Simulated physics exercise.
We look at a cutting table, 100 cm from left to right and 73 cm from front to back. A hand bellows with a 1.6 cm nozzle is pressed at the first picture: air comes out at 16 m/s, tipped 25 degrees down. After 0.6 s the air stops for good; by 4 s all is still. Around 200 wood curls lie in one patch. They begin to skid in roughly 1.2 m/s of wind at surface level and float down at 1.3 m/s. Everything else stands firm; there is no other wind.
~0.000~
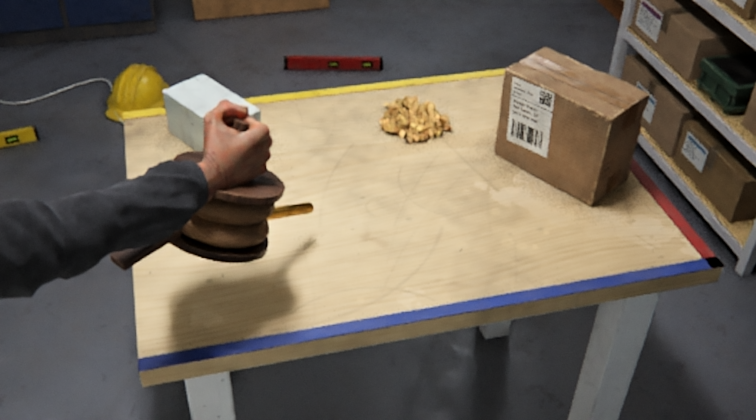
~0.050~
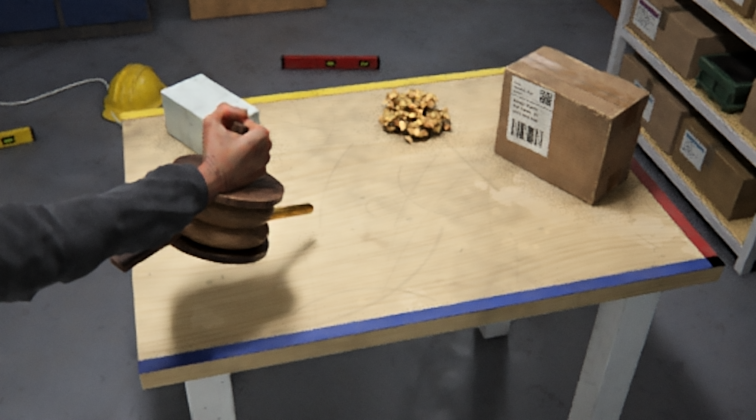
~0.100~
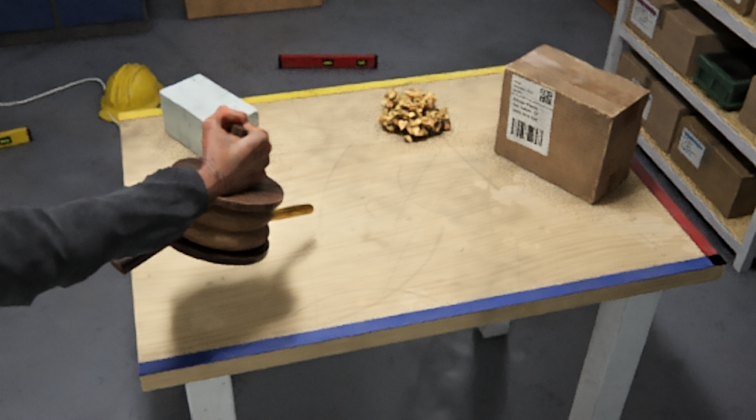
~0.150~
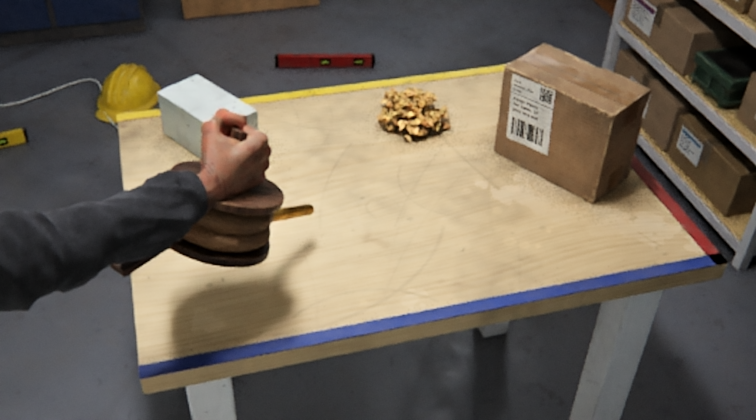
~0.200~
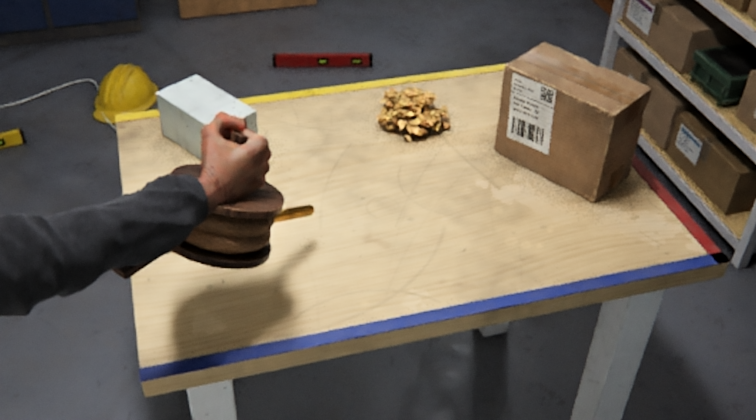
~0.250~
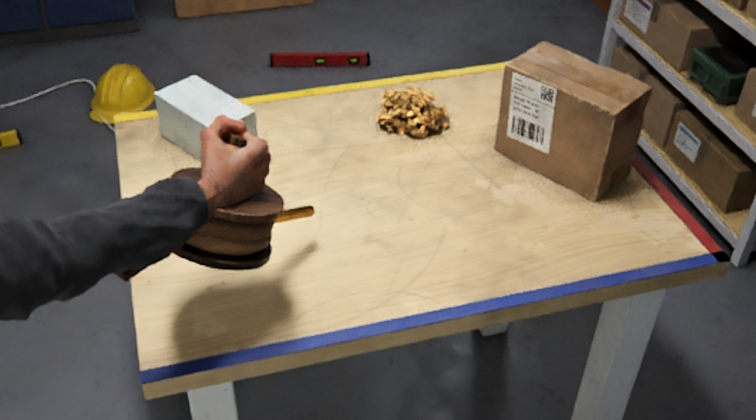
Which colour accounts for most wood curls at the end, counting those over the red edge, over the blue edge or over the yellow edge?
The biggest group is at the yellow one.
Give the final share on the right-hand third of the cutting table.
About 0 %.
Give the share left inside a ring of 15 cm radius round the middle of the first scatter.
Some 0 per cent.
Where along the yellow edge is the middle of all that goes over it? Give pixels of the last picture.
Around (458, 70).
After 0.8 s, 6 % are still on the top, 89 % are over the yellow edge, 0 % over the blue edge and 4 % over the red edge.
After 1.3 s, 4 % are still on the top, 92 % are over the yellow edge, 0 % over the blue edge and 4 % over the red edge.
After 2.2 s, 4 % are still on the top, 92 % are over the yellow edge, 0 % over the blue edge and 4 % over the red edge.
After 4.0 s, at the end, 92 % are over the yellow edge, 0 % over the blue edge and 4 % over the red edge.
